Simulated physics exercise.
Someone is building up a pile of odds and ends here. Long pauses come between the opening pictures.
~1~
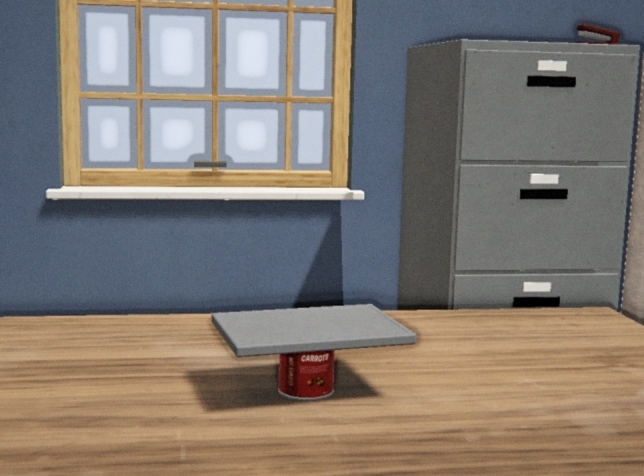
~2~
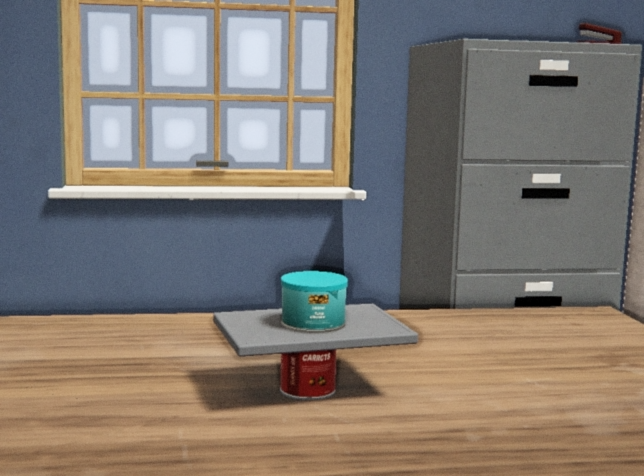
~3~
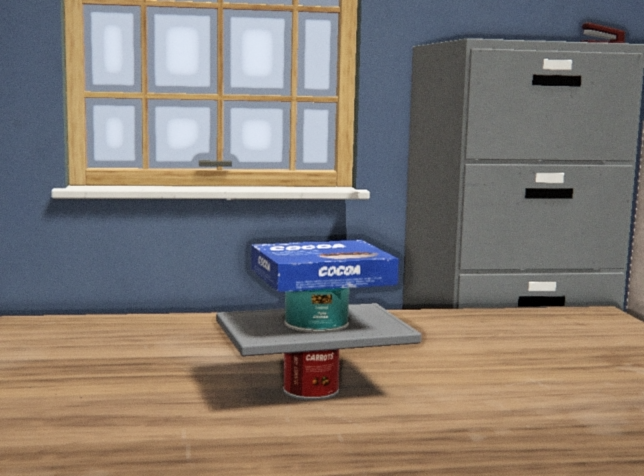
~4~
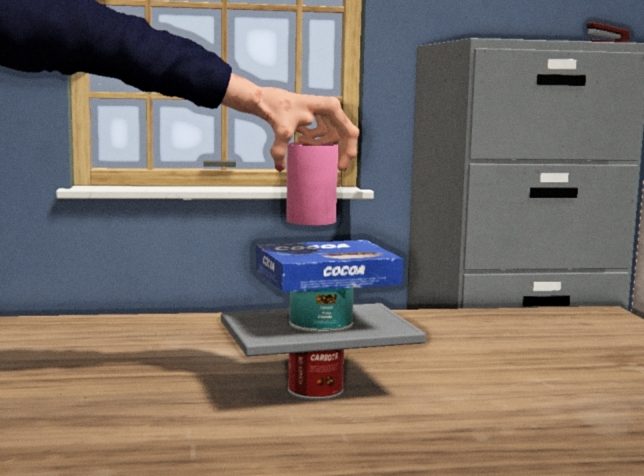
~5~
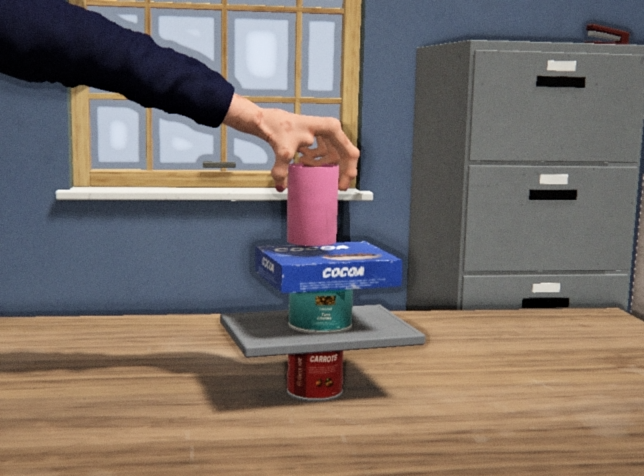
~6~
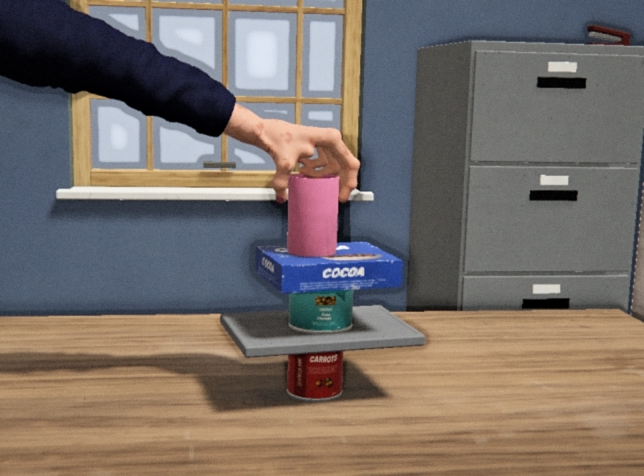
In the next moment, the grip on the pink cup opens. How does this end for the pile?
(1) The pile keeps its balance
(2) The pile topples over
(1) The pile keeps its balance.
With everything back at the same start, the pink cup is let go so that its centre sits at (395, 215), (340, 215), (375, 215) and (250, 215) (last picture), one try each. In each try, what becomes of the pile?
Lab note - try 1: Collapse; try 2: No collapse; try 3: No collapse; try 4: Collapse.
Then, 0.80 s past the last view, things are still on the move.
Then, 2.00 s past the last view, as before.
Finally, all 5 still in place. Final places as the last picture's camera would see them, pink cup near (312, 215). The pile keeps its balance.
